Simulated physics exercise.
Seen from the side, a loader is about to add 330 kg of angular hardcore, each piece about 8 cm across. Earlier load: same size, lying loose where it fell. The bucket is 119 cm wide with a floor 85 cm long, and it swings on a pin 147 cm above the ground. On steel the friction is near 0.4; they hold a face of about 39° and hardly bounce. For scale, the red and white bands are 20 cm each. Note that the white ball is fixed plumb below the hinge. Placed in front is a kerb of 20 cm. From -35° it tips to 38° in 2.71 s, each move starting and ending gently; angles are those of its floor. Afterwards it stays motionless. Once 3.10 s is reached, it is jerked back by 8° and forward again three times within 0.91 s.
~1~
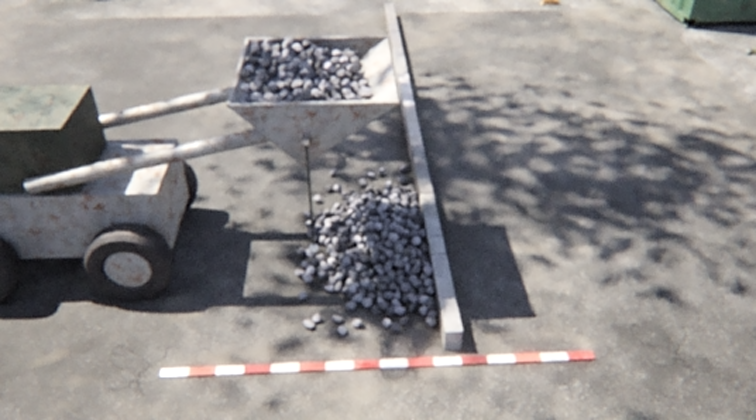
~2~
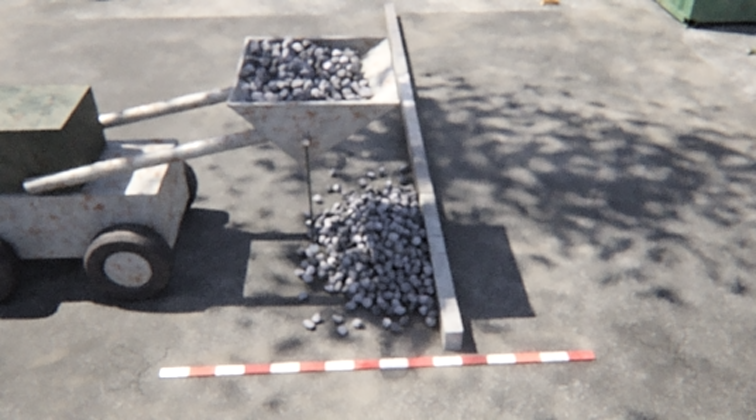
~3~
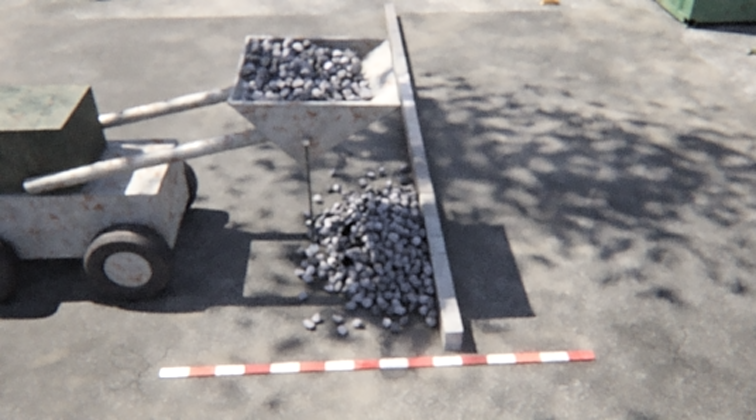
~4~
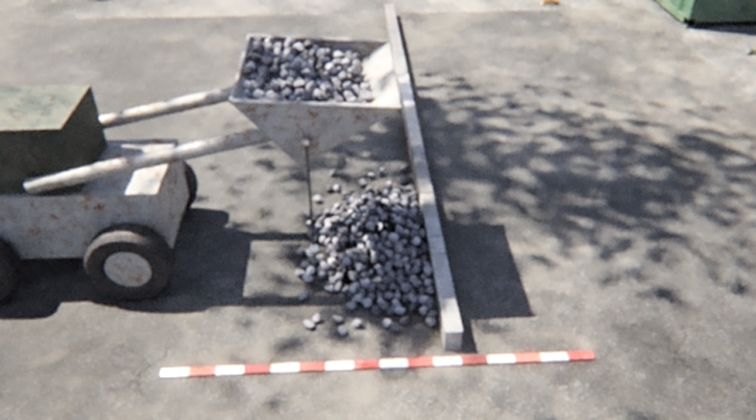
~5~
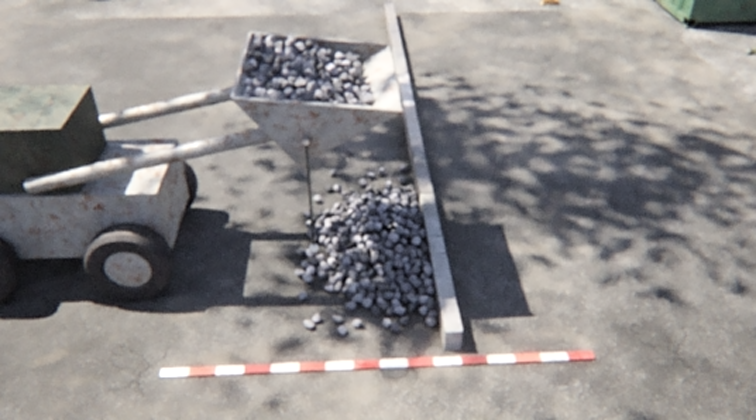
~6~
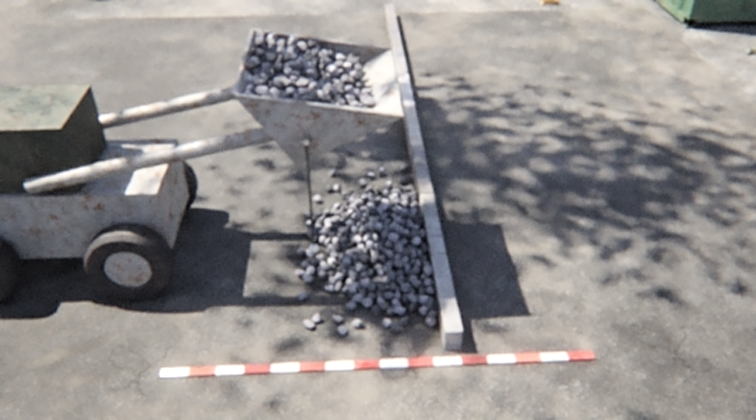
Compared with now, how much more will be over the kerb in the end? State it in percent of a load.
Close to 27 parts in a hundred.
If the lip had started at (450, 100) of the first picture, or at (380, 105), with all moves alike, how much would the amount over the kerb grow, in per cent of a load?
Some 95 percent, and then 15 percent.
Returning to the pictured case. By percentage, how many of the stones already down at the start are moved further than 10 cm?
Roughly 0 per cent of them.
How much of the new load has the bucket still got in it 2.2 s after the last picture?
It keeps some 15 percent of its load.
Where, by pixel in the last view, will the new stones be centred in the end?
I'd point to about (416, 226).
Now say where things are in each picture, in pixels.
Lip at (399, 102), floor tilted -35°, highest stones at (268, 53). The earlier load is highest near (379, 222), 24 cm above ground level, 100 % on this side of the kerb, in the first picture.
Lip at (399, 103), floor tilted -35°, highest stones at (268, 53), in the second picture.
The bucket is at -33°, its lip at (400, 105); the top of the load is at (269, 52), in the third picture.
Lip at (401, 108), floor tilted -31°, highest stones at (265, 52), in the fourth picture.
The bucket is at -29°, its lip at (402, 111); the top of the load is at (260, 49), in the fifth picture.
The bucket is at -26°, its lip at (403, 116); the top of the load is at (262, 46), in the sixth picture.
Then, 1.4 s after the last picture the floor is at 27°; in per cent of one load, 98 in the bucket, 102 on this side of the kerb; the foremost stones are at (425, 261).
Then, 2.2 s after the last picture the floor is at 38°; in per cent of one load, 16 in the bucket, 179 on this side of the kerb, 6 over the kerb; the foremost stones are at (477, 236).
Then, 3.9 s after the last picture the floor is at 38°; in per cent of one load, 0 in the bucket, 173 on this side of the kerb, 27 over the kerb; the foremost stones are at (547, 242).
Then, 6.5 s after the last picture the floor is at 38°; in per cent of one load, 0 in the bucket, 173 on this side of the kerb, 27 over the kerb; the foremost stones are at (547, 242). Net gain over the kerb, 27.
